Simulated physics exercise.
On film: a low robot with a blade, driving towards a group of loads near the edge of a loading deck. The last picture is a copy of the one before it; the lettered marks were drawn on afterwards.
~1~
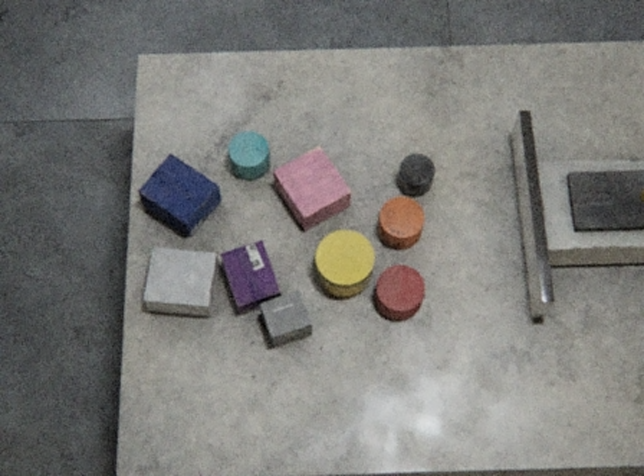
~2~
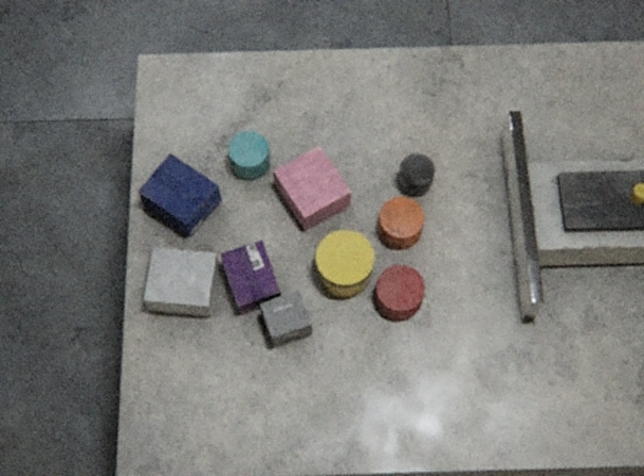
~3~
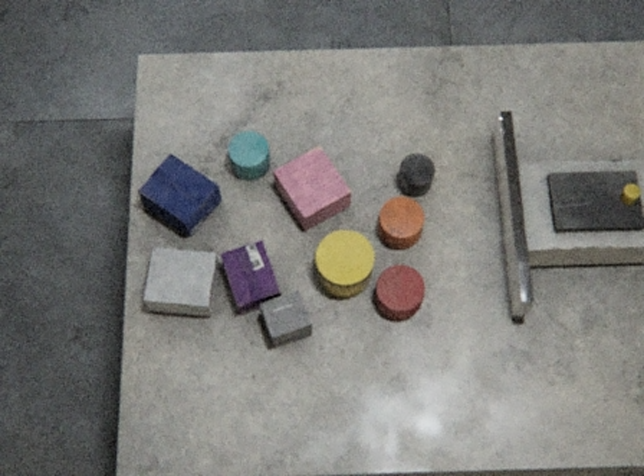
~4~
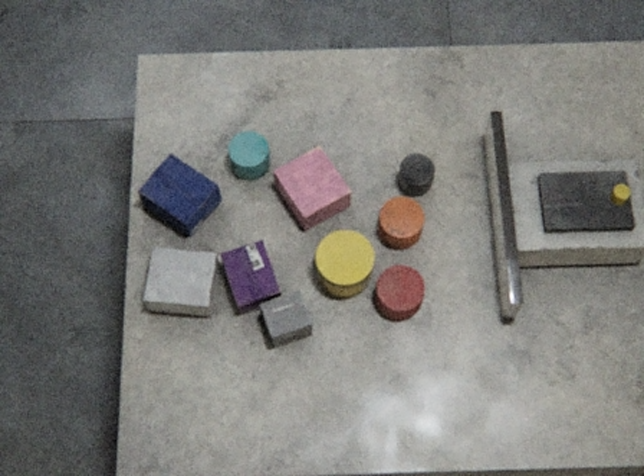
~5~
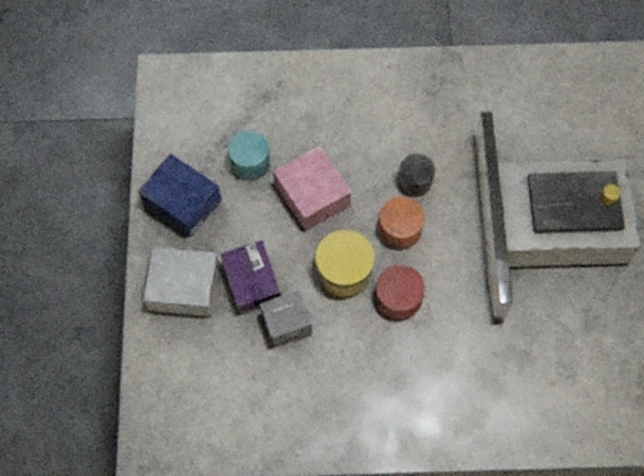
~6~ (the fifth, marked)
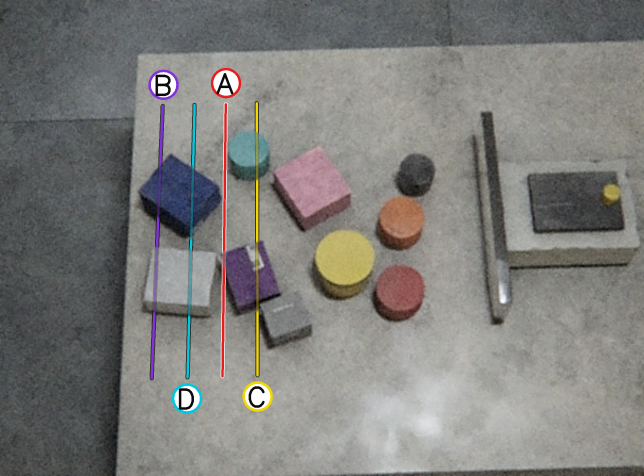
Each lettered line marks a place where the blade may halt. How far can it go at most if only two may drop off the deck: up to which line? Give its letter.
Line A.
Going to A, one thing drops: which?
The white crate goes over.
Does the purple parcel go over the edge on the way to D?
Yes.
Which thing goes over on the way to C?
The white crate goes over.
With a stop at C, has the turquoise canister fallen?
By then, no.
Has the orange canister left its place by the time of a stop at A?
Yes.
On the marked copy, A at (224, 232); B at (158, 234); C at (257, 231); D at (191, 233).
Following A. Soon after the start, robot (471, 204); black pail (369, 178); red canister (369, 297).
Later, robot (373, 207); white crate (162, 285); purple parcel (216, 283).
In the end, robot (298, 209); white crate over the edge; blue parcel (143, 206); one fallen.
As for the rest, B drops four; C is within the limit but short; D drops three.
